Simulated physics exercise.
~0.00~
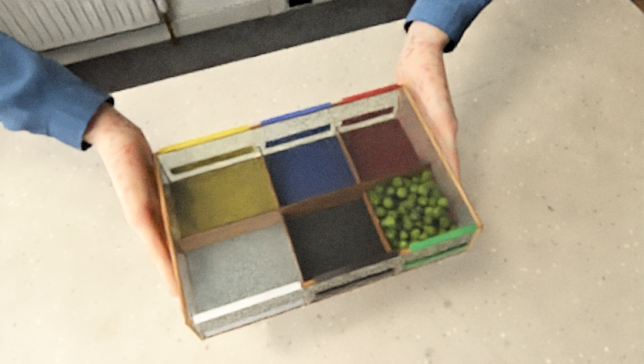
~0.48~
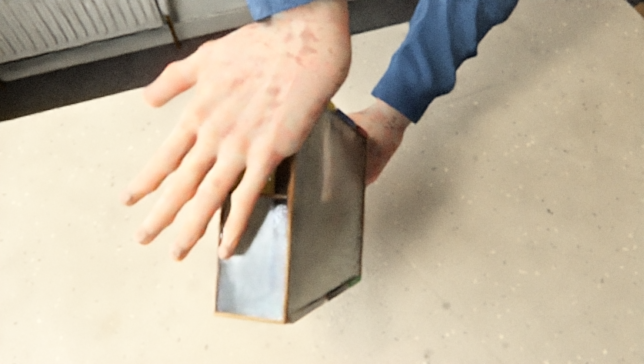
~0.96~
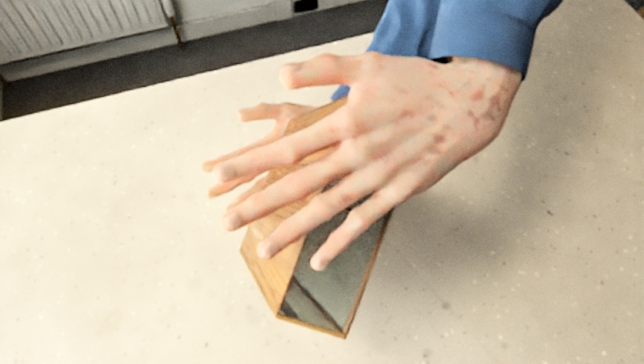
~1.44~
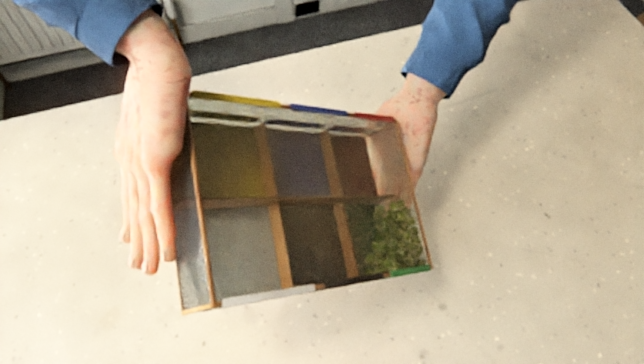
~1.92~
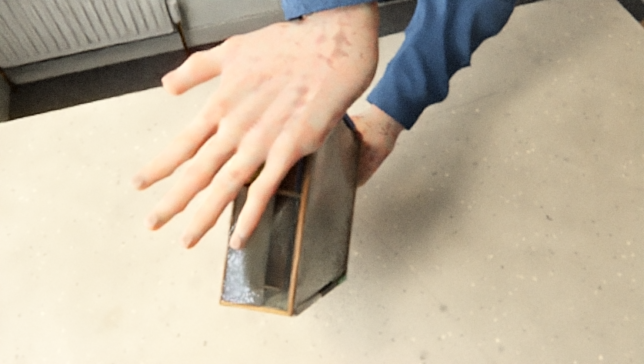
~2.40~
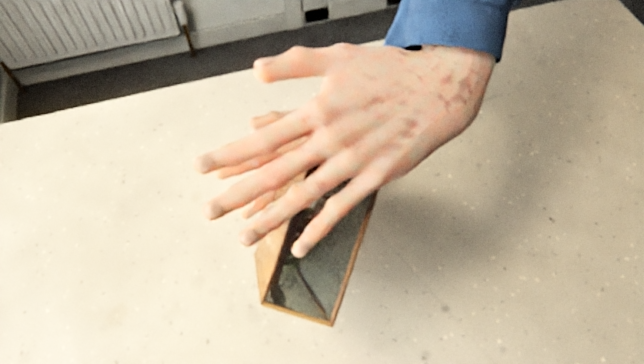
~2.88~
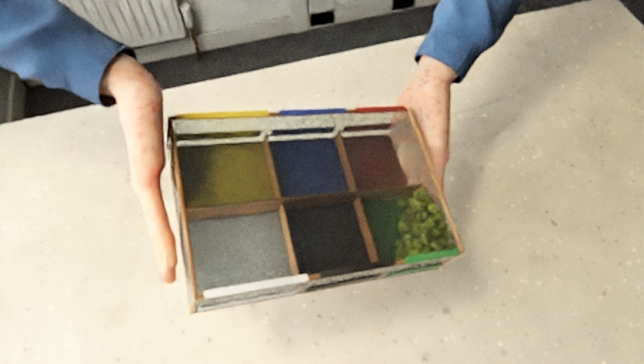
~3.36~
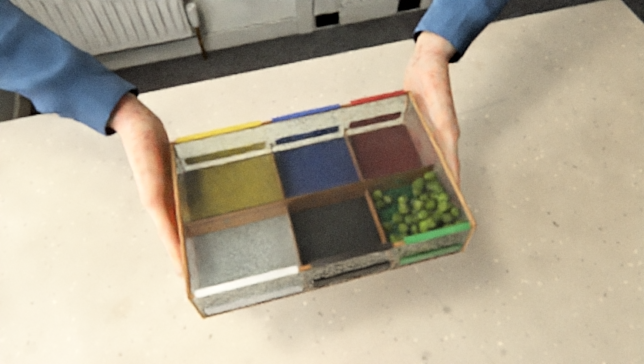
Two hands tilt a divided box twice and level it, olives staying in green.
